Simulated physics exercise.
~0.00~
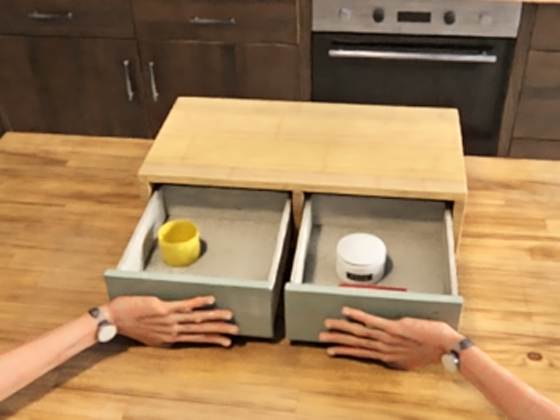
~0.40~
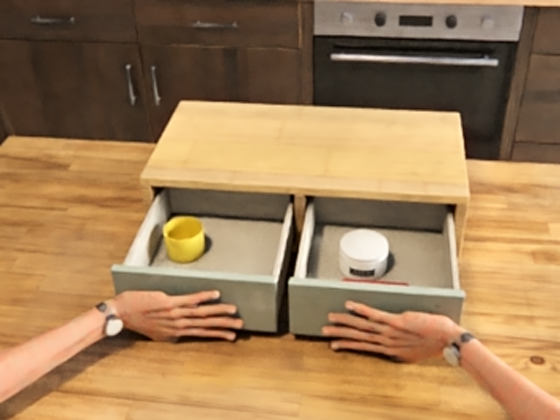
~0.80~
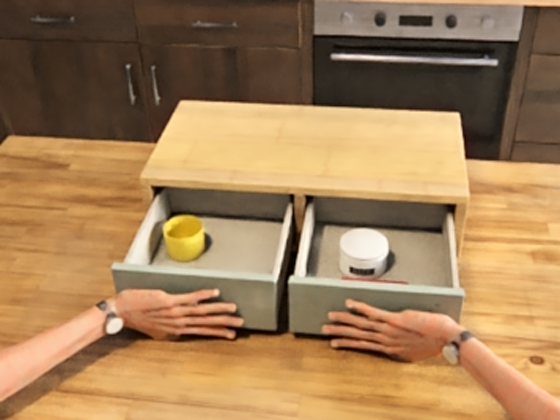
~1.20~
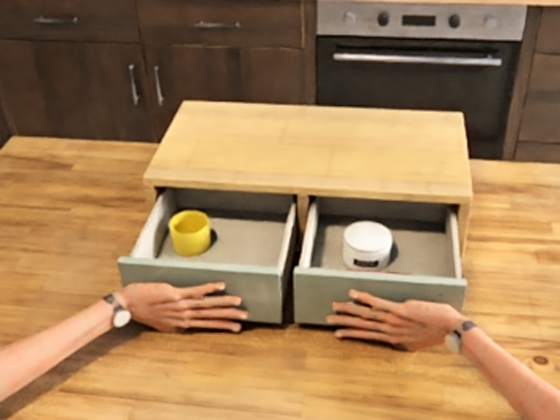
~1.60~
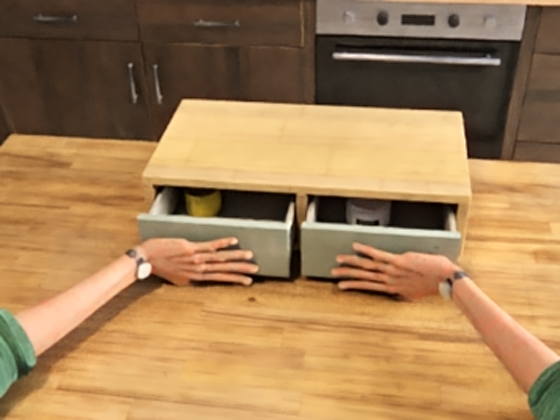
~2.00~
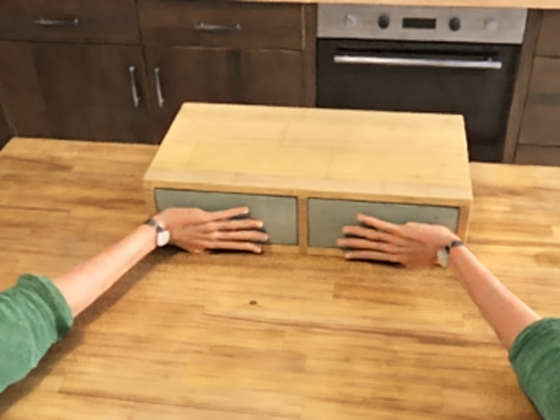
Two hands slowly pushing side-by-side drawers holding a yellow cup and a white jar into a wooden chest until both shut flush.
